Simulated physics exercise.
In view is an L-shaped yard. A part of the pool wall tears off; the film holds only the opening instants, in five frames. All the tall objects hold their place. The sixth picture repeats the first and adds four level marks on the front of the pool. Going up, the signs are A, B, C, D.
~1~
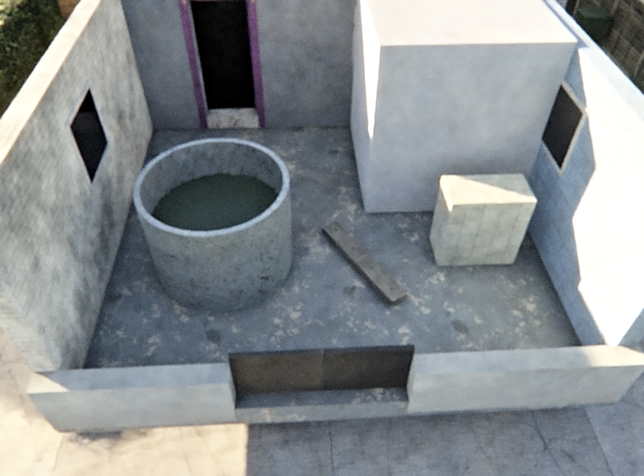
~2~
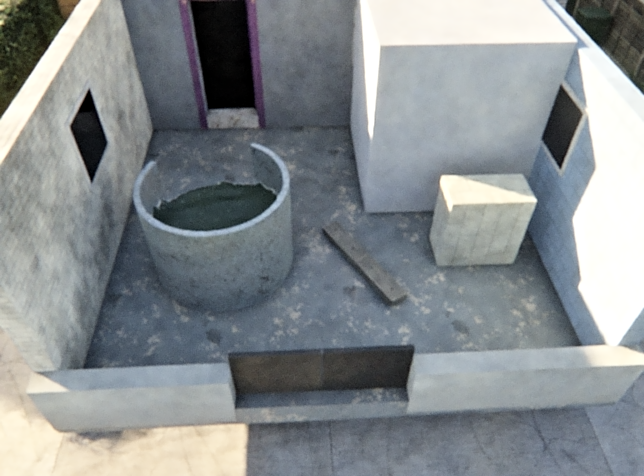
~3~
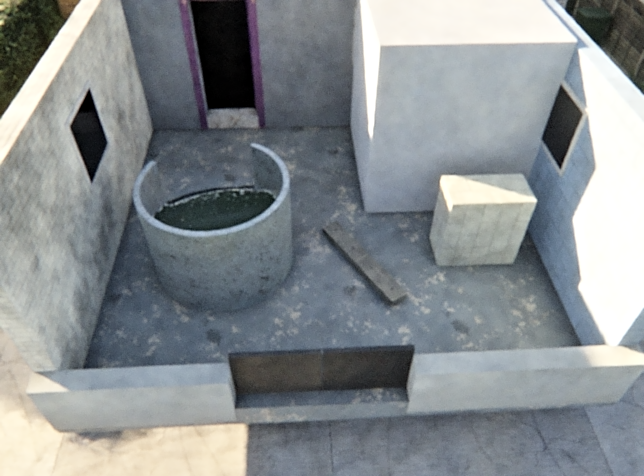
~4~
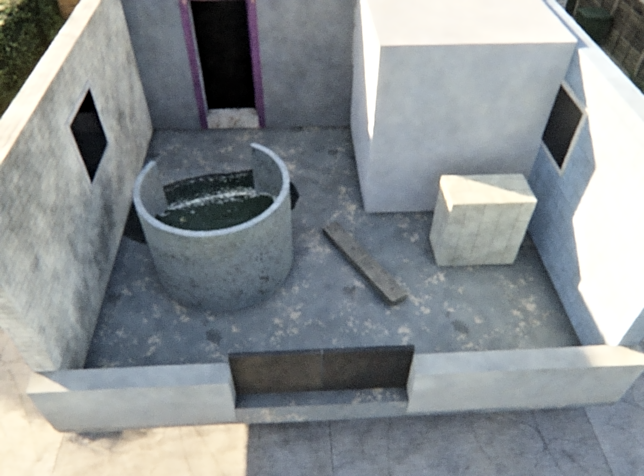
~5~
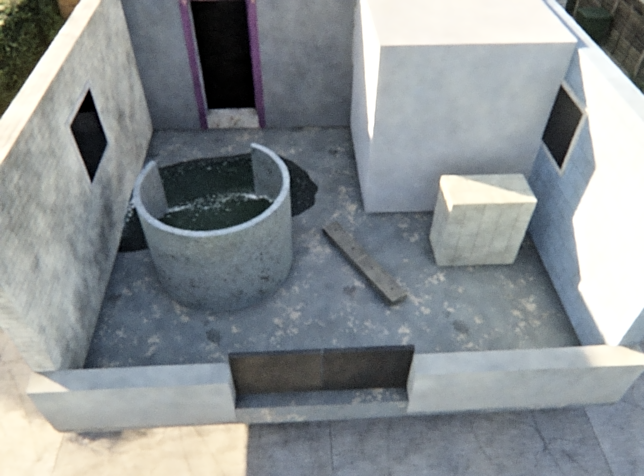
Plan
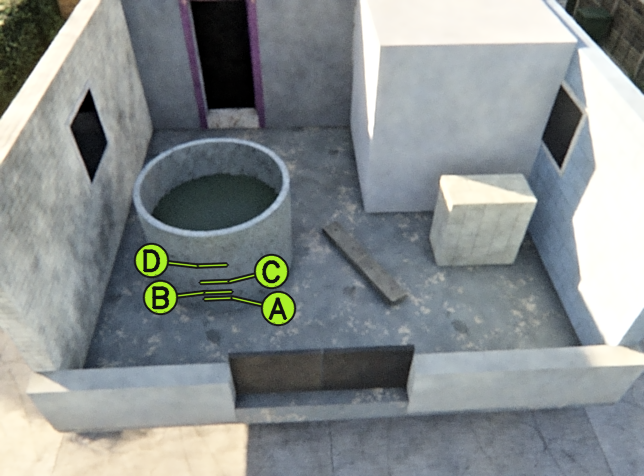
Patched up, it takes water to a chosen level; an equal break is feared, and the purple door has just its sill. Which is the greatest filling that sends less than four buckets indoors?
It is C.
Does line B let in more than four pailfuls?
No, not at all.
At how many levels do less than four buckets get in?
Three.
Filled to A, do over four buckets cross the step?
No, not at all.
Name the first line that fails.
Here it is line D.
On the marked copy, A at (218, 298); B at (217, 292); C at (215, 282); D at (211, 265); from the bottom up A, B, C, D.
With A, nothing gets over.
With B, nothing gets over.
With C, a splash gets over, under a bucket.
With D, about 9 bucketfuls get in.
